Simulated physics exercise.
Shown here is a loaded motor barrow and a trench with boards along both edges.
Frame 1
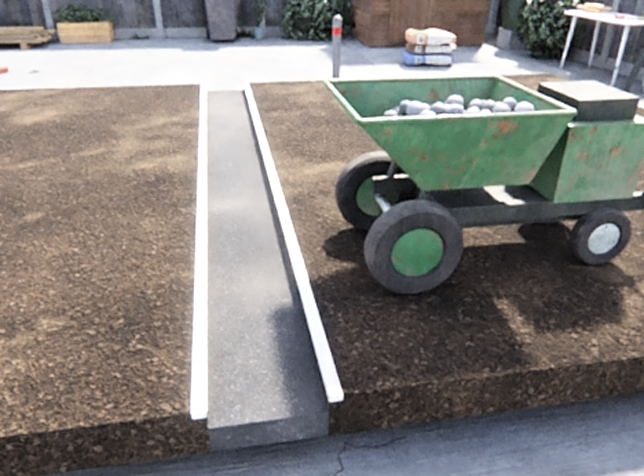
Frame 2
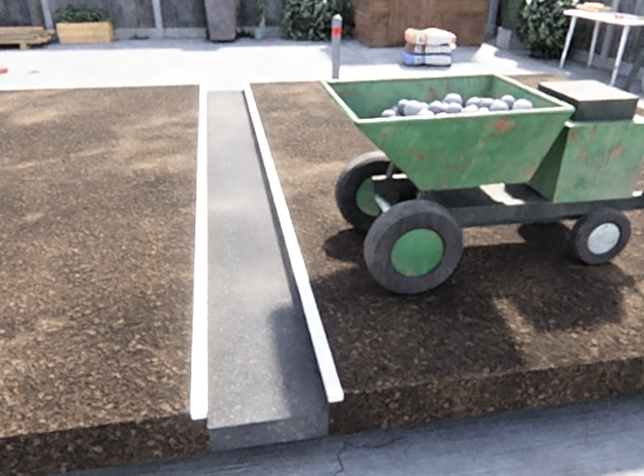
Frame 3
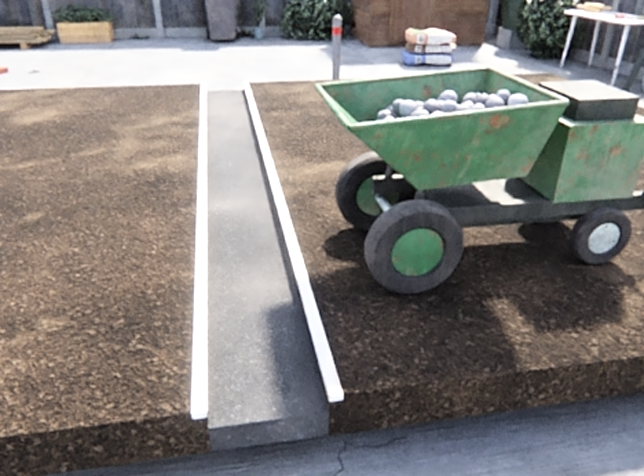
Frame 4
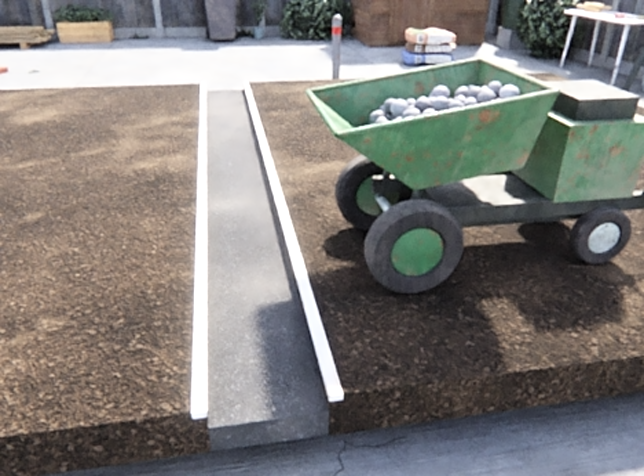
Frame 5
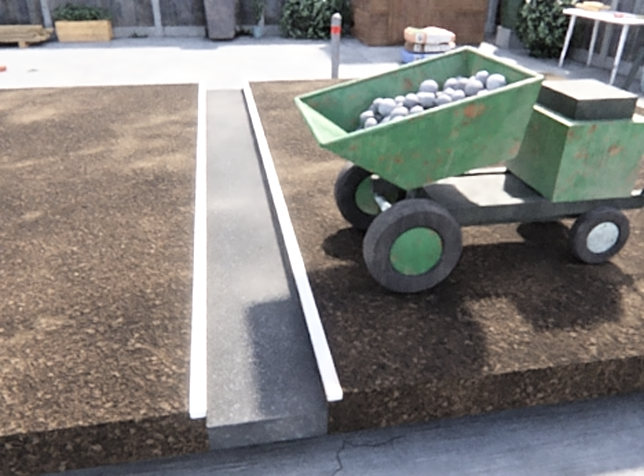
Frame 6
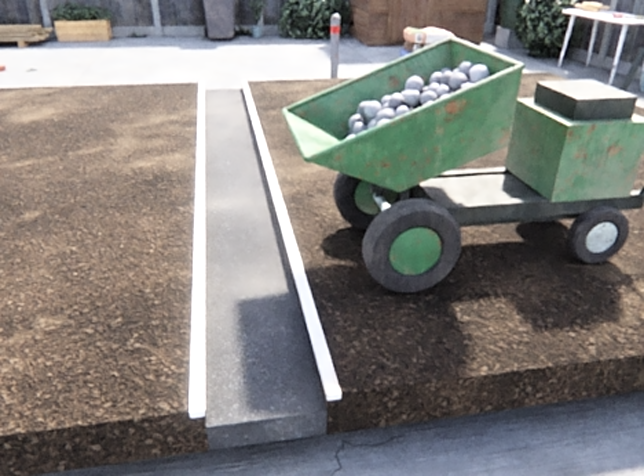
The green skip of a motor barrow, loaded with round grey cobbles, tilts gradually toward the left, its rear rising and its lip lowering, while the wheels stay still on brown ground beside a shallow trench edged with white boards.
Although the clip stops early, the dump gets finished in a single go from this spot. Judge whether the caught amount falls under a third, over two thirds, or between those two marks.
By the look of it, the trench catches a moderate share, one-third to two-thirds.
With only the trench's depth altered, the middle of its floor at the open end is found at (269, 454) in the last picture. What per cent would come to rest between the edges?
The share comes to around 100 percent.
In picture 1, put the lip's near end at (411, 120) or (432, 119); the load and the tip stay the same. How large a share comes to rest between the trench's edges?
In order: 70 % and 60 %.
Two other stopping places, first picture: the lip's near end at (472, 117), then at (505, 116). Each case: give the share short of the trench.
In order, 30 % followed by 50 %.
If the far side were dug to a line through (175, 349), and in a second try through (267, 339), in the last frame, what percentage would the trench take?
The first try comes out at 60 percent and the second at 0 percent.
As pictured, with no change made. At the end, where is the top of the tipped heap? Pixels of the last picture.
The top settles at about (221, 254).
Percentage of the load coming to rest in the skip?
It works out near 35 percent.
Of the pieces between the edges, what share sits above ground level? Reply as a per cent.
About 40 %.
Soon, skip tipped steeply; all in the skip.
A while on, skip tipped right over; about half in the skip; about a third in or heaped over the trench; a small part beyond it.
Towards the end, skip tipped right over; about a third in the skip; about half in or heaped over the trench; a small part beyond it.
Finally, skip tipped right over; about a third in the skip; about half in or heaped over the trench; a small part beyond it.
